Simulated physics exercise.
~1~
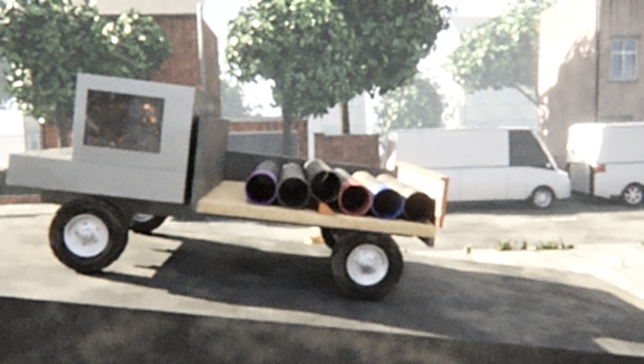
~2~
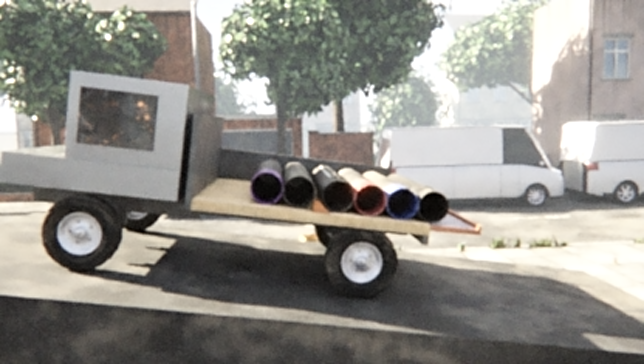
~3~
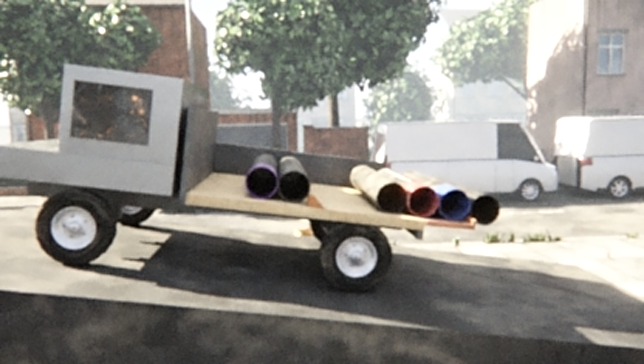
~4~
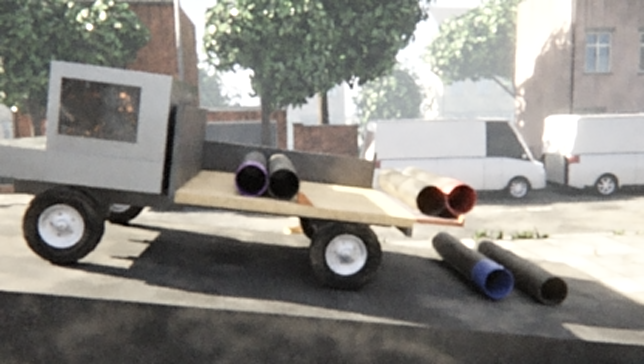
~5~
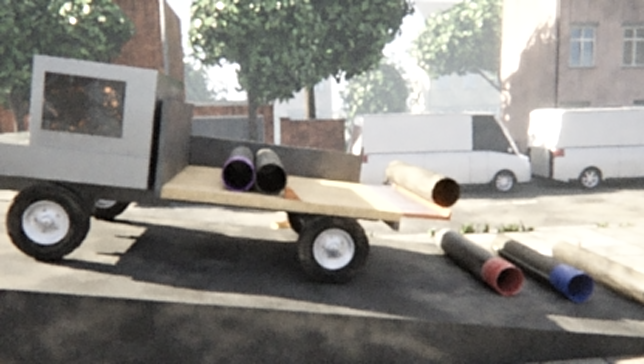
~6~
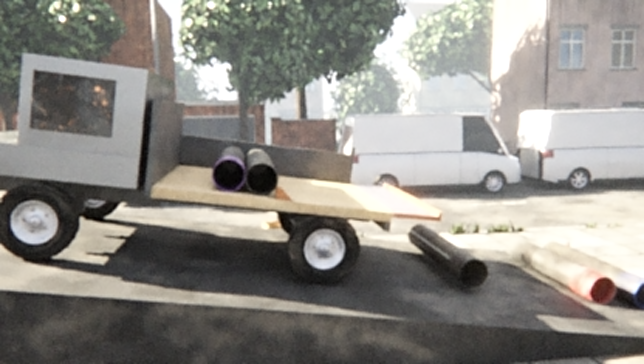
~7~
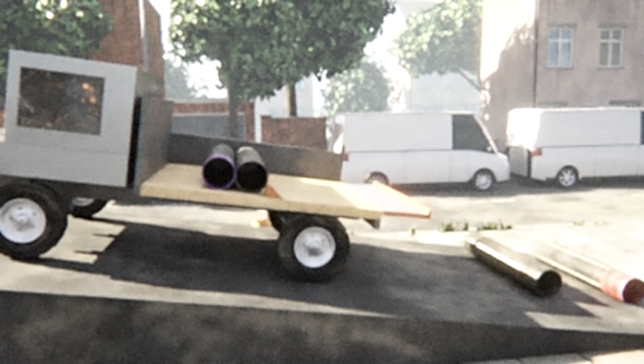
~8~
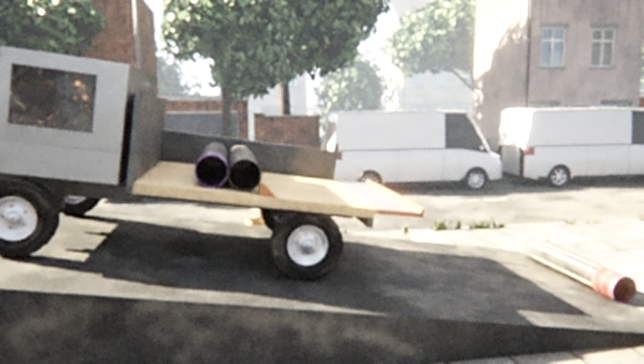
A grey pick-up with an open near side stands on a sloping street, seen from the side, its tail to the right, with white vans, trees and brick buildings behind. Six dark pipes, some with purple, red and blue ends, lie across its pale wooden bed. The tailgate drops open, and the four pipes on the right roll toward it while the purple one and its black neighbour stay mid-bed. The blue, red and other loose pipes tumble off the gate and roll away right down the road. The view drifts right, leaving two pipes aboard and a red-ended one at the right edge.
